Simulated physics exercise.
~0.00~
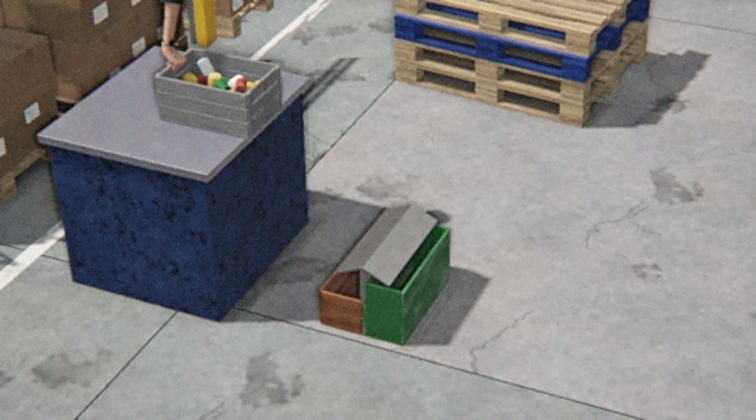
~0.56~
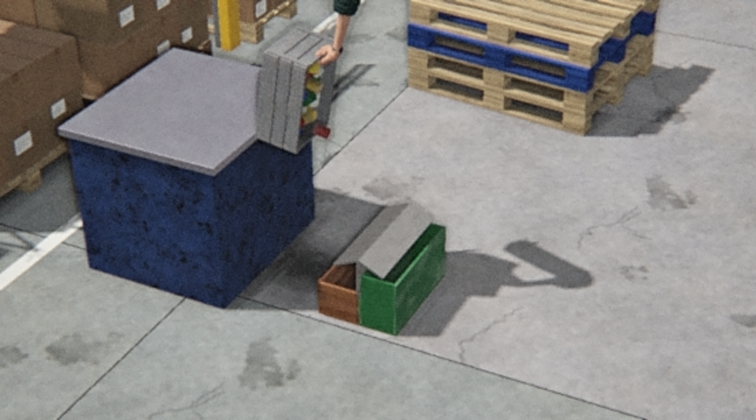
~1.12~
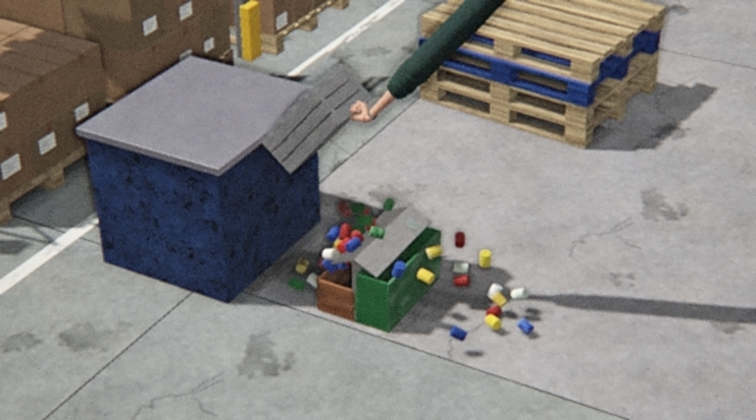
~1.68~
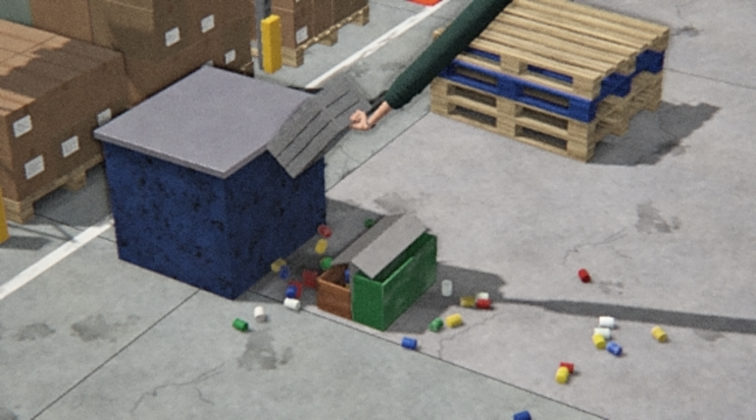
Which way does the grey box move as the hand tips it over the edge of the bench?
The grey box moves to the right as the viewer sees it.
